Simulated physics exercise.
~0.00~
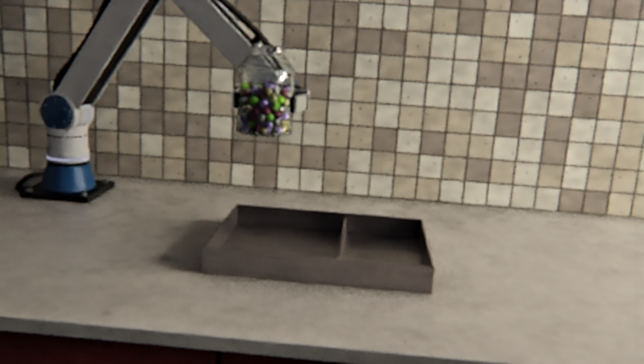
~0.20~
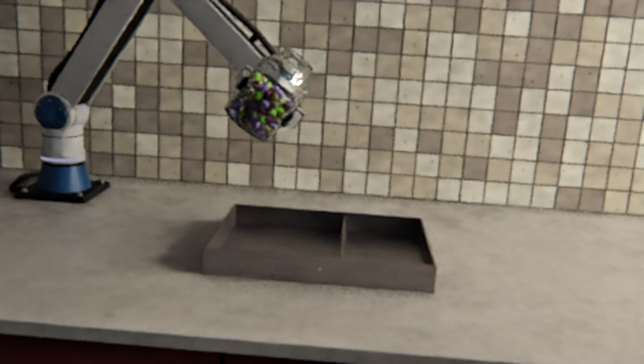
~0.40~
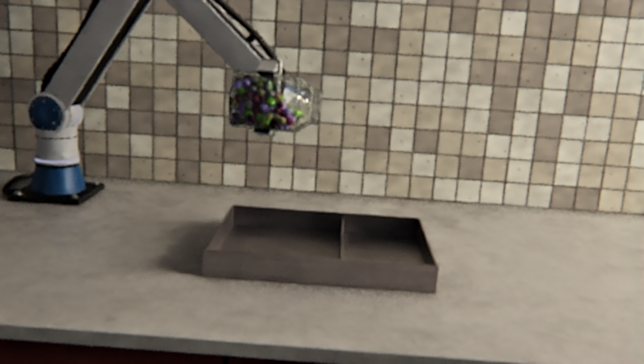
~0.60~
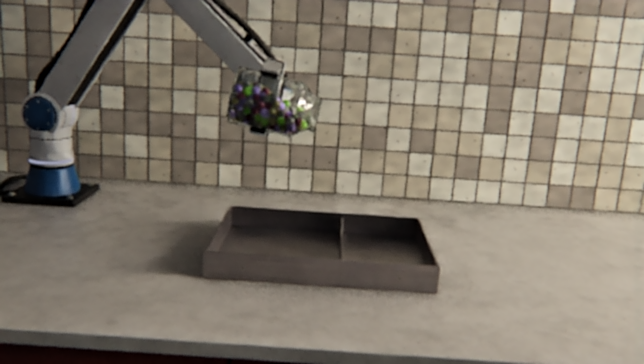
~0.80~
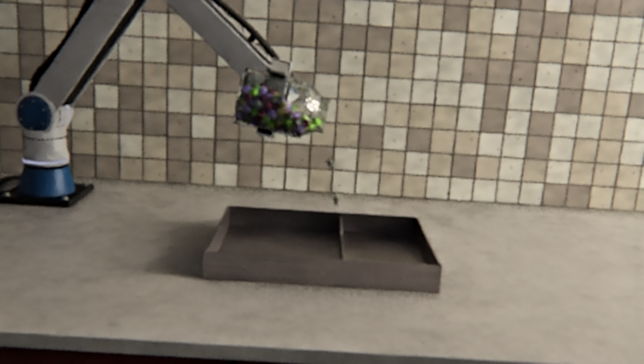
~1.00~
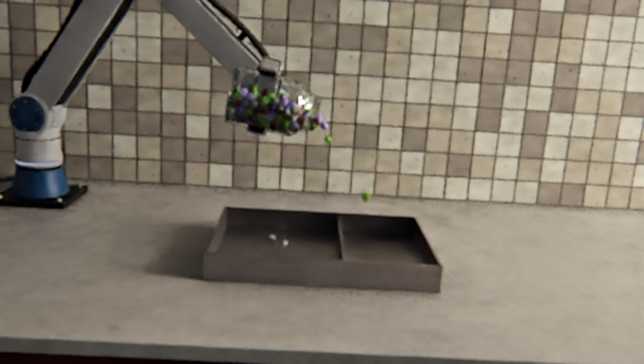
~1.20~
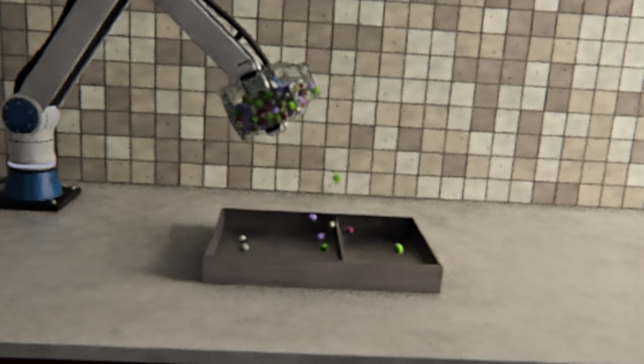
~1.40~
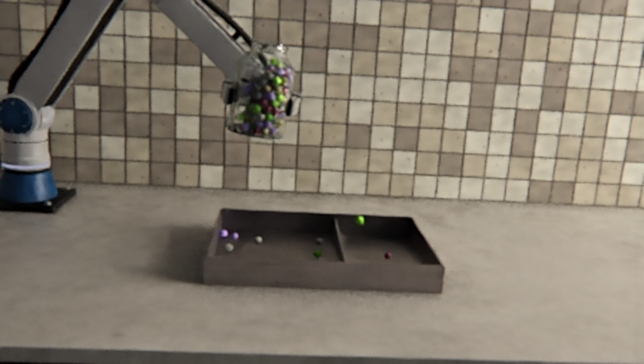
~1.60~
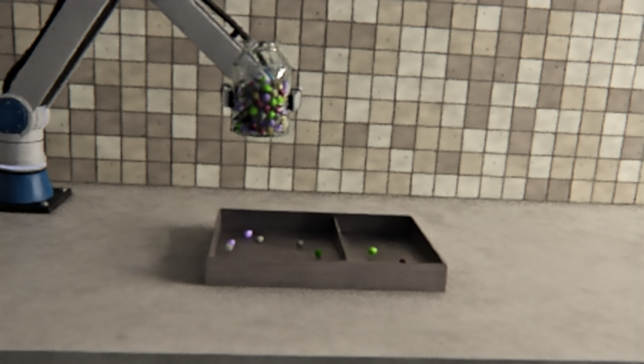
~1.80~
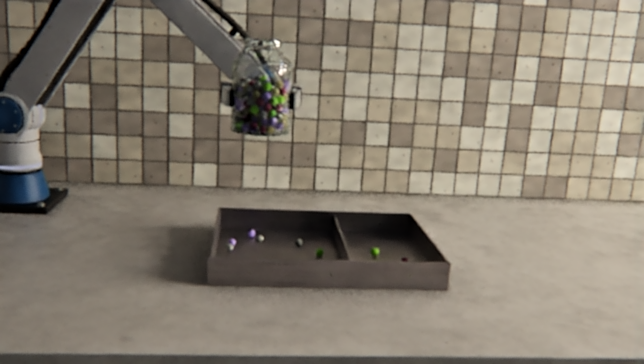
On a counter against a tiled wall, a robot arm tipped a clear jar of colourful round sweets onto its side, spilling a few into both parts of a divided tray, then turned it upright again with most still inside.
